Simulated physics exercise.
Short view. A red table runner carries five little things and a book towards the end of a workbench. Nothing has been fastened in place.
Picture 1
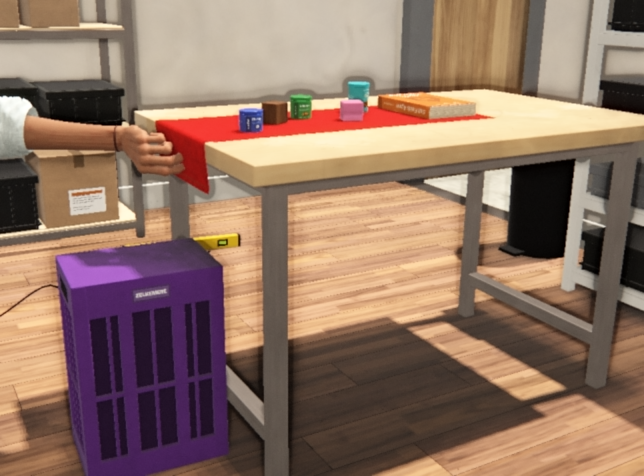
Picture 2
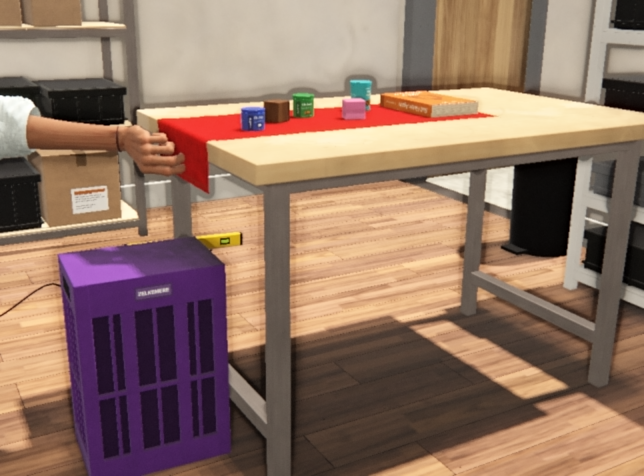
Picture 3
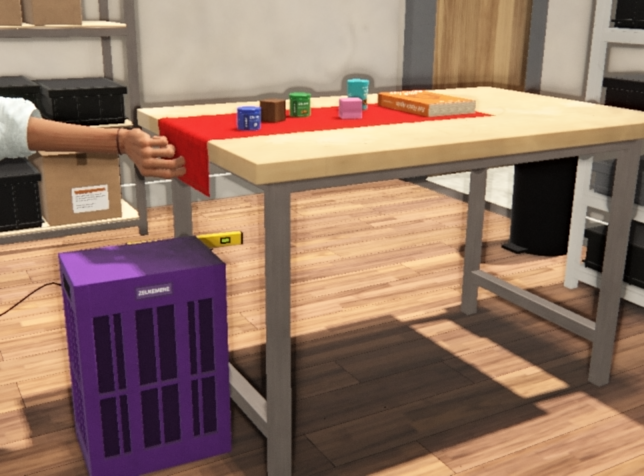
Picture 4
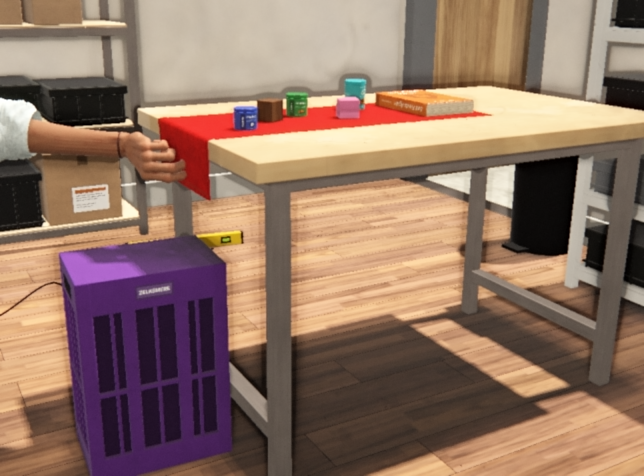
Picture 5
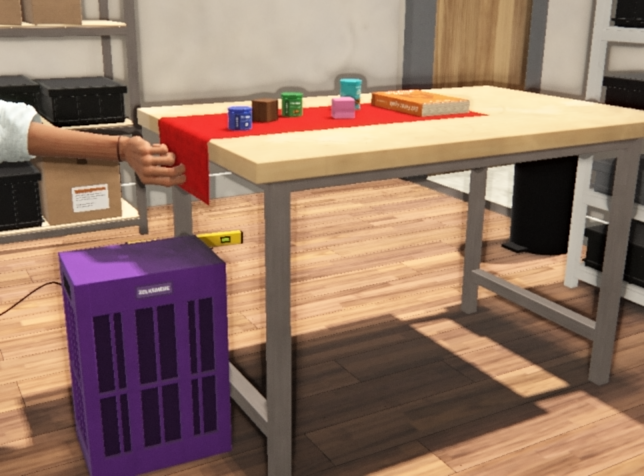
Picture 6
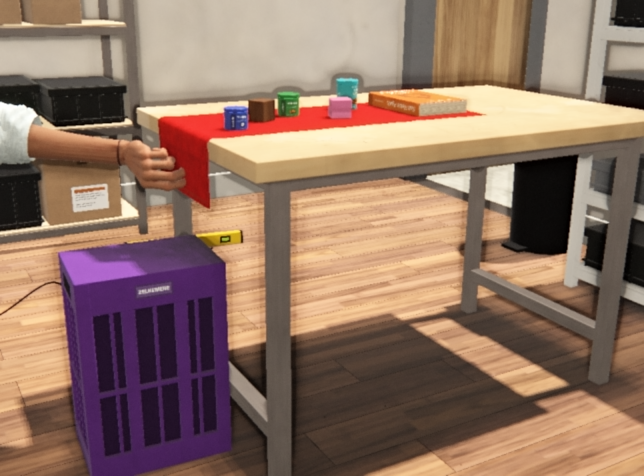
An arm reaches in from the left and grips the end of a red runner on a pale wooden workbench, seen from slightly above in a storeroom with shelves and boxes. On the runner sit blue, brown, green, pink and turquoise objects and an orange book, above a purple crate on the floor. The hand draws the cloth slightly left and downward, carrying the items along, while the camera stays practically still.
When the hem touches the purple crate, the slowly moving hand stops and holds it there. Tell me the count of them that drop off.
The count is one.
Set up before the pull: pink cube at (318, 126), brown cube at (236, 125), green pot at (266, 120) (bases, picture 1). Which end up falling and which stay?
So the pink cube stays aboard, the brown cube leaves the top, and the green pot stays aboard.
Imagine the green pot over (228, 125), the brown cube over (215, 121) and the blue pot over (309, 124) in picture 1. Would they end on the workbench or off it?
As for the green pot, it leaves the top; the brown cube, it leaves the top; the blue pot, it holds its spot.
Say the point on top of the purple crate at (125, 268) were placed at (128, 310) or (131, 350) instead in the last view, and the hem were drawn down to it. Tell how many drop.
Respectively 3 and 3.
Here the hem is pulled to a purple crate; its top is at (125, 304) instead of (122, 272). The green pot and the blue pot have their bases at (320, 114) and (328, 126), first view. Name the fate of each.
Outcome for the green pot: It stays. Outcome for the blue pot: It stays.
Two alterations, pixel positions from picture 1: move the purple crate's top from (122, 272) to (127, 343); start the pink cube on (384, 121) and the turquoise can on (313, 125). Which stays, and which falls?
The pink cube ends up on top while the turquoise can ends up off.
Soon after, hem near (184, 211); all still up.
After that, hem near (184, 234); blue pot gone.
And then, hem on the crate; blue pot gone.
In the end, hem on the crate; blue pot gone. The count of fallen things is one.
